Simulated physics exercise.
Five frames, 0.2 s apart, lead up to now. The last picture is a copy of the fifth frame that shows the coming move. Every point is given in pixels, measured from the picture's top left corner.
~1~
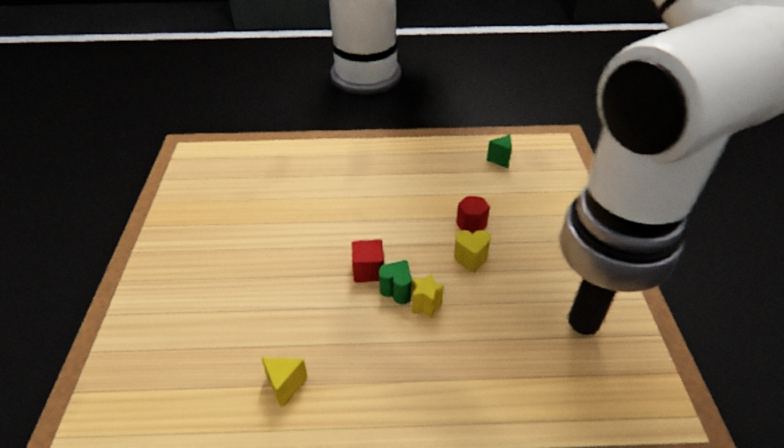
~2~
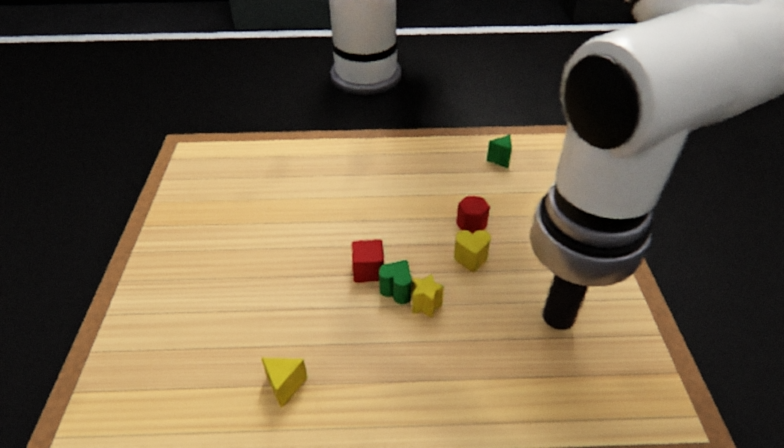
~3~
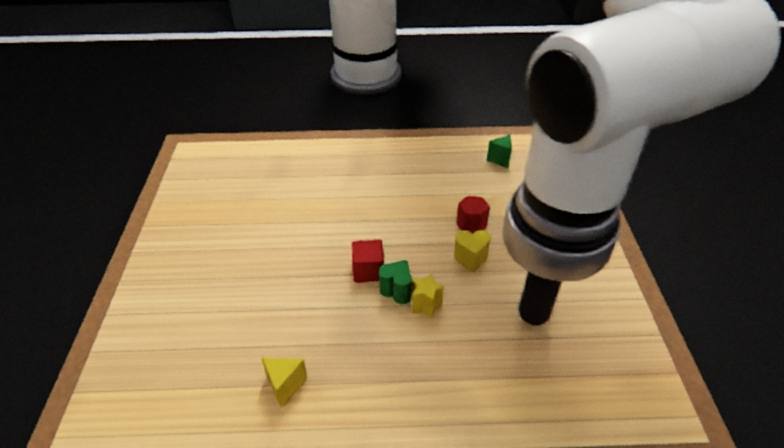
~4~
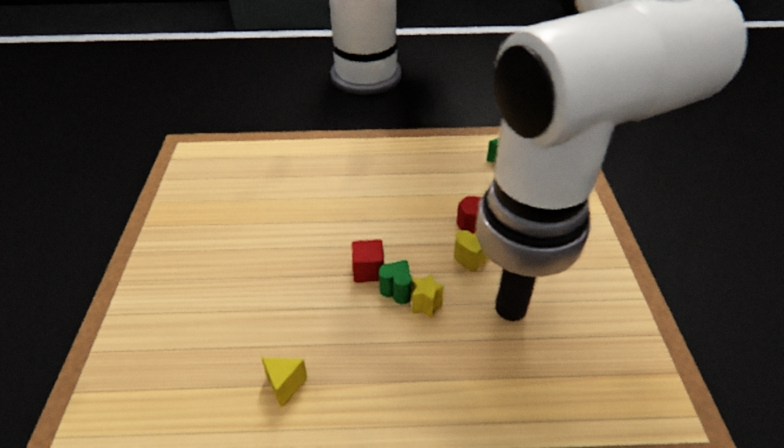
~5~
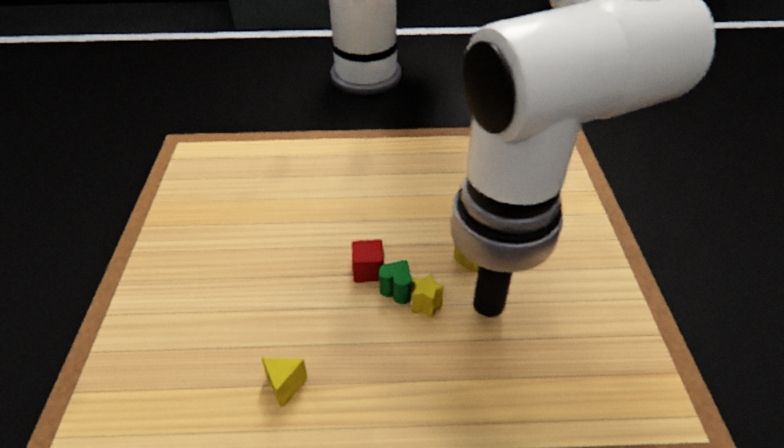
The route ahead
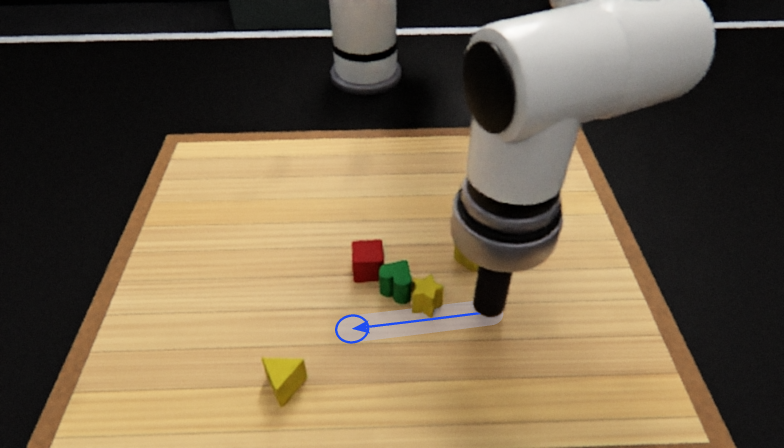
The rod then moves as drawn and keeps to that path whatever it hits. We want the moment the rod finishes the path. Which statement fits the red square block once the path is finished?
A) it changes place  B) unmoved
Correct choice: A.
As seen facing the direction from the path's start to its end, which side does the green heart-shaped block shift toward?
It is pushed towards the right-hand side.
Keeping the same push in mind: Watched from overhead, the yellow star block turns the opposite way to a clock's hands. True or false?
False - the claim does not hold.
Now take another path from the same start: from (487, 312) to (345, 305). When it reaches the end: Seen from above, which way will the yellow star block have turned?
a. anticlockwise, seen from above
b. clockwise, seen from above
Choice a: Anticlockwise, seen from above.
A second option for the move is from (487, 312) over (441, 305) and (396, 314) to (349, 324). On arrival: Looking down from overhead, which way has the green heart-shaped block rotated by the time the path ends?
The twist is clockwise.
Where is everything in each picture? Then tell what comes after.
Tip of the rod (584, 322), middles of tops, red square block (368, 250), green heart-shaped block (397, 272), yellow star block (427, 285), yellow heart-shaped block (474, 239), in the first frame.
Rod (559, 317), nothing pushed, in the second frame.
Rod (534, 312), nothing pushed, in the third frame.
Rod (511, 308), nothing pushed, in the fourth frame.
Rod (489, 305), red square block (368, 250), green heart-shaped block (397, 272), yellow star block (427, 285), yellow heart-shaped block hidden, in the fifth frame.
The line goes in a line from (487, 312) to (352, 329).
On the path given first. One third of the way, rod (443, 310); green heart-shaped block (394, 270); yellow star block (422, 284).
Two thirds of the way, rod (397, 316); red square block (362, 243), turned 15° anticlockwise; green heart-shaped block (384, 262), turned 20° clockwise; yellow star block (399, 282), turned 55° clockwise.
At the end, rod (351, 321); red square block (362, 243), turned 15° anticlockwise; green heart-shaped block (384, 262), turned 20° clockwise; yellow star block (397, 283), turned 70° clockwise; yellow heart-shaped block unmoved.
